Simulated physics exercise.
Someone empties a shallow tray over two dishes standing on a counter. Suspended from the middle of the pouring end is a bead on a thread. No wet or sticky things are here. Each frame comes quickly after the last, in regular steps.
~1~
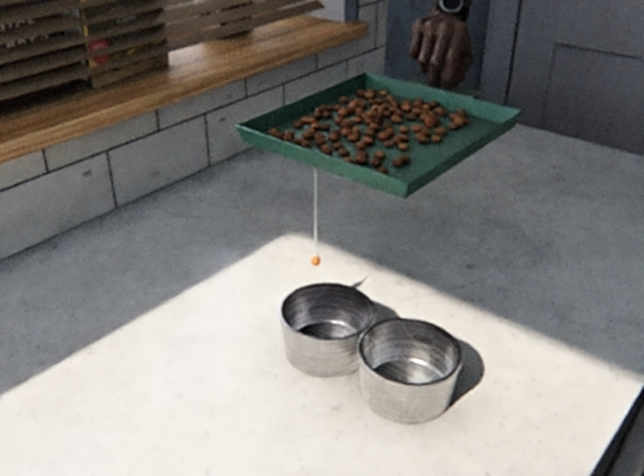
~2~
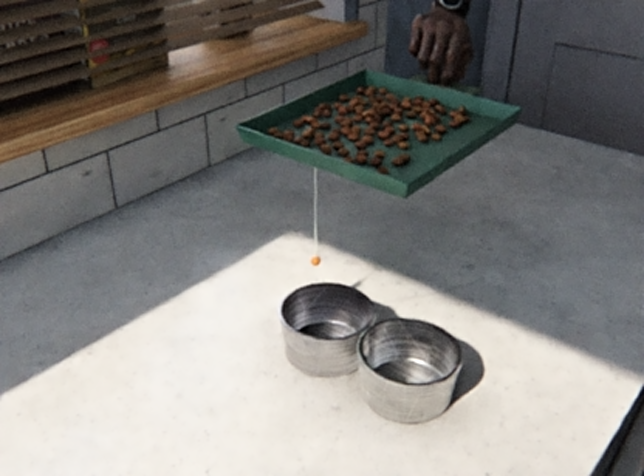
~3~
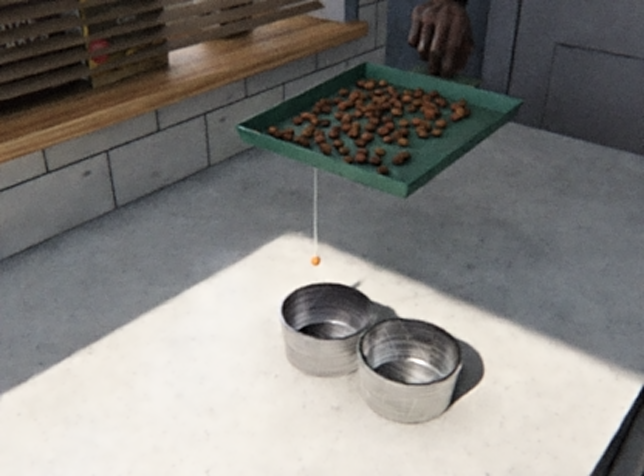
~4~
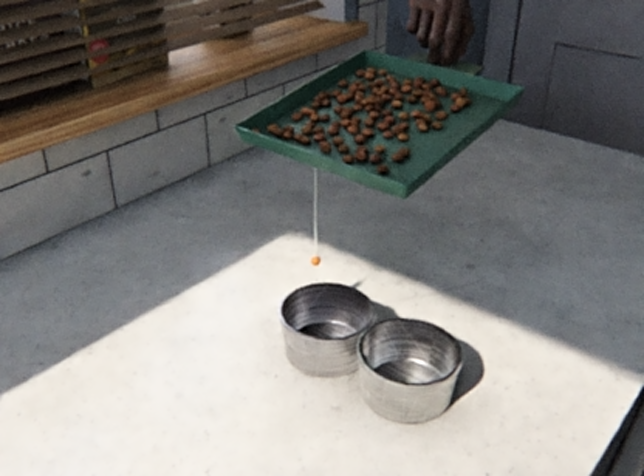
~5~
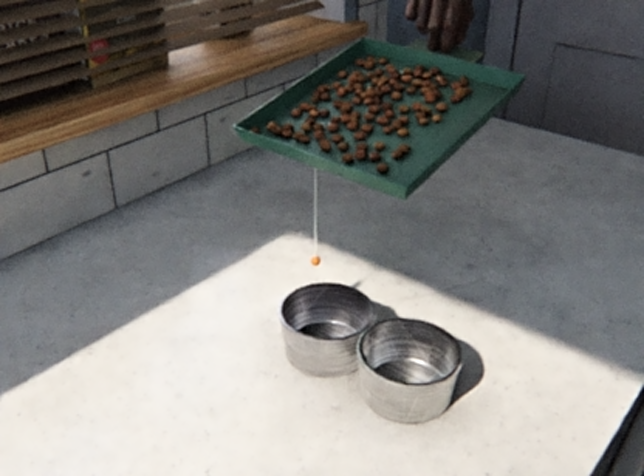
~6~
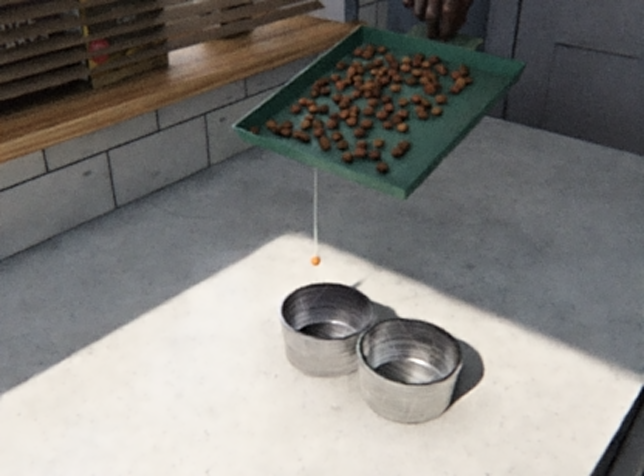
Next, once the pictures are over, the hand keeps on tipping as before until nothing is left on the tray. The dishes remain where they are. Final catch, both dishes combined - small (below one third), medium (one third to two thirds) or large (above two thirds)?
Medium.
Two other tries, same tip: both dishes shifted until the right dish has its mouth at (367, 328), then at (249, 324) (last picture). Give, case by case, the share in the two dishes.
It works out to 70 percent and then 10 percent.
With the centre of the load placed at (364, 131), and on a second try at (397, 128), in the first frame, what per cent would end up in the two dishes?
Try 1: 50 %; try 2: 70 %.
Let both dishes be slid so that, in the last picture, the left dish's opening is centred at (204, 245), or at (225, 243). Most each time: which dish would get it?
The one on the right side first, then the one on the right side.
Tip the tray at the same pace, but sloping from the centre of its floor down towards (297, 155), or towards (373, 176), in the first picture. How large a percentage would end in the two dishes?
In order, 0 in a hundred and 50 in a hundred.
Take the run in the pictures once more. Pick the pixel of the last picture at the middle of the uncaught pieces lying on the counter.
Estimate: About (235, 340).
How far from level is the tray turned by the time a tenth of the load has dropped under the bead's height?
80°.
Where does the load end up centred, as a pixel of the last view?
About pixel (302, 343).
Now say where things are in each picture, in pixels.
In the first frame, corners of the pouring end (243, 125) and (406, 180), level; middle of the load (370, 121), bits of dog kibble; left dish (297, 349); right dish (380, 393); bead on its thread (316, 261).
In the second frame, corners of the pouring end (243, 125) and (406, 180), level; middle of the load (370, 120).
In the third frame, corners of the pouring end (242, 125) and (406, 180), tipped barely, level across its low end; middle of the load (370, 115).
In the fourth frame, corners of the pouring end (241, 125) and (405, 182), tipped a little, level across its low end; middle of the load (369, 108).
In the fifth frame, corners of the pouring end (241, 125) and (404, 183), tipped a little, level across its low end; middle of the load (369, 101).
In the sixth frame, corners of the pouring end (240, 125) and (404, 184), tipped clearly, level across its low end; middle of the load (368, 94); left dish (297, 349); right dish (380, 393).
Just after the last frame, tray tipped steeply; almost all on the tray; about a tenth in the air.
A moment on, tray tipped right over; roughly a third on the tray; about a tenth in the left dish; about a tenth outside both; roughly a third in the air.
Further on, tray tipped past a quarter turn; about a tenth in the right dish; roughly half in the left dish; roughly half outside both.
When it is over, tray tipped past a quarter turn; about a tenth in the right dish; roughly half in the left dish; roughly half outside both.
